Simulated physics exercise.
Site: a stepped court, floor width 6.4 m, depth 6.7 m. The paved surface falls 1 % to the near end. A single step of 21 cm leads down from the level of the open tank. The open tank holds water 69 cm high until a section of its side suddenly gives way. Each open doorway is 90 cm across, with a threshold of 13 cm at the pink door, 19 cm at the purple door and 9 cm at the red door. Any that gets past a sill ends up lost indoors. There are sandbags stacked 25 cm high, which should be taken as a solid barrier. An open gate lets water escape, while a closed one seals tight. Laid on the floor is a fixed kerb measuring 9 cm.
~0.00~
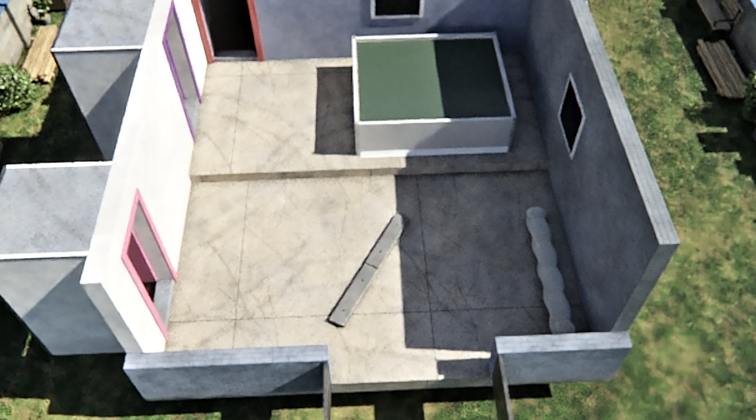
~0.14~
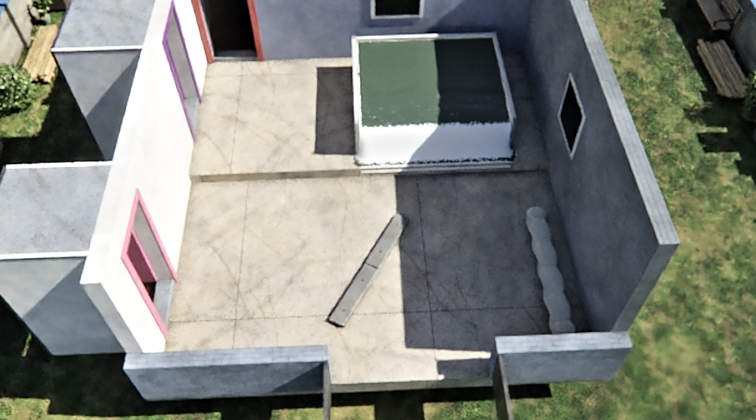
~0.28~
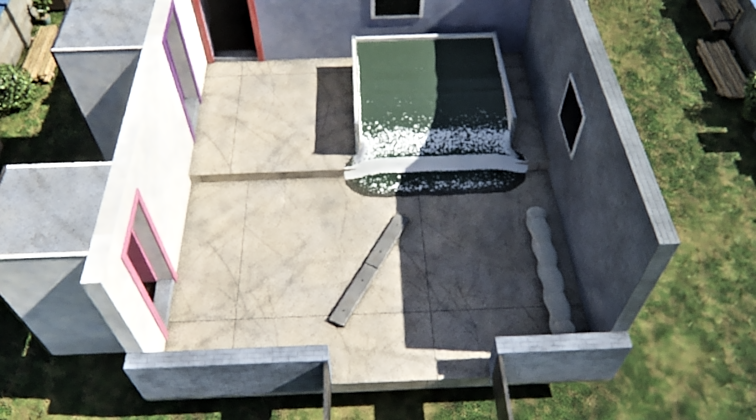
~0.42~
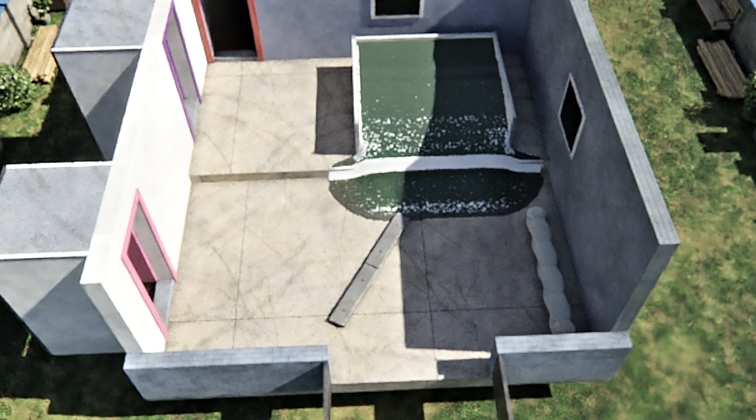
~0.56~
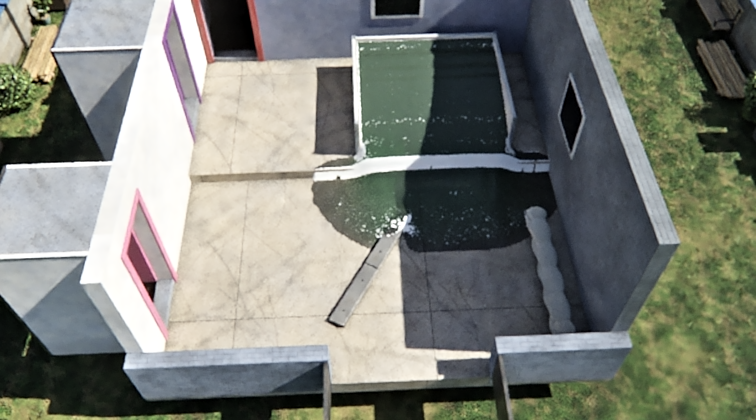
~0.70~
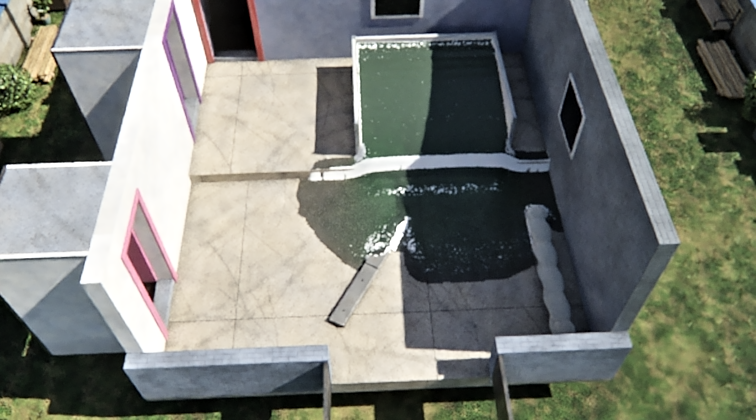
A large open tank of green water stood in a walled court, then its near side gave way and water poured down the step, spreading across the lower floor and around a slanted grey barrier.
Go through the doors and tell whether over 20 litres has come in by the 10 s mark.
By then: The pink door has taken in less; the purple door has taken in less; the red door has taken in less.
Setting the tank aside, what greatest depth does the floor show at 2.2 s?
Some 56 cm deep.
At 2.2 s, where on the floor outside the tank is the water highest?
The spot is near (591, 357) in the last view.
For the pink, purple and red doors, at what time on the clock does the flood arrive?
Arrival: Pink 2.6 s, purple not within the 10 s, red not in the 10 s.
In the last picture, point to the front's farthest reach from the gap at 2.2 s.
That's around (161, 375) in the last picture.
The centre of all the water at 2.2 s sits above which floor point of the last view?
It lies at roughly (435, 208) in pixels.
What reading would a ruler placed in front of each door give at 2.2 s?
Pink 0 cm, purple 0 cm, red 0 cm.
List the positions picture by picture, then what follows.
In the first picture, the open tank at (430, 79) is whole and still, 69 cm deep.
In the second picture, water pours out at (434, 140) and has run 1.4 m, to (513, 152); deepest outside 30 cm, 69 cm at the open tank's back.
In the third picture, the front is at (519, 180), 1.6 m from the gap at (434, 142); 2.1 m2 of floor is under water; 69 cm left at the back of the open tank.
In the fourth picture, water pours out at (434, 143) and has run 1.9 m, to (536, 182); deepest outside 33 cm, 69 cm at the open tank's back.
In the fifth picture, water pours out at (434, 143) and has run 2.3 m, to (547, 211); deepest outside 31 cm, 65 cm at the open tank's back.
In the sixth picture, water pours out at (434, 144) and has run 2.7 m, to (506, 273); deepest outside 30 cm, 59 cm at the open tank's back.
After 1.4 s water covers 45 % of the floor and is deepest (45 cm) near (530, 359); pink door not reached, purple door not reached, red door not reached.
After 2.2 s water covers 55 % of the floor and is deepest (56 cm) near (591, 357); pink door not reached, purple door not reached, red door not reached.
After 3.5 s water covers 60 % of the floor and is deepest (39 cm) near (591, 357); pink door 14 cm at the sill, 0 L in, purple door not reached, red door not reached.
After 6.0 s water covers 70 % of the floor and is deepest (20 cm) near (552, 203); pink door 10 cm at the sill, 7 L in, purple door not reached, red door not reached.
After 10.0 s water covers 70 % of the floor and is deepest (14 cm) near (273, 359); pink door 8 cm at the sill, 9 L in, purple door not reached, red door not reached.
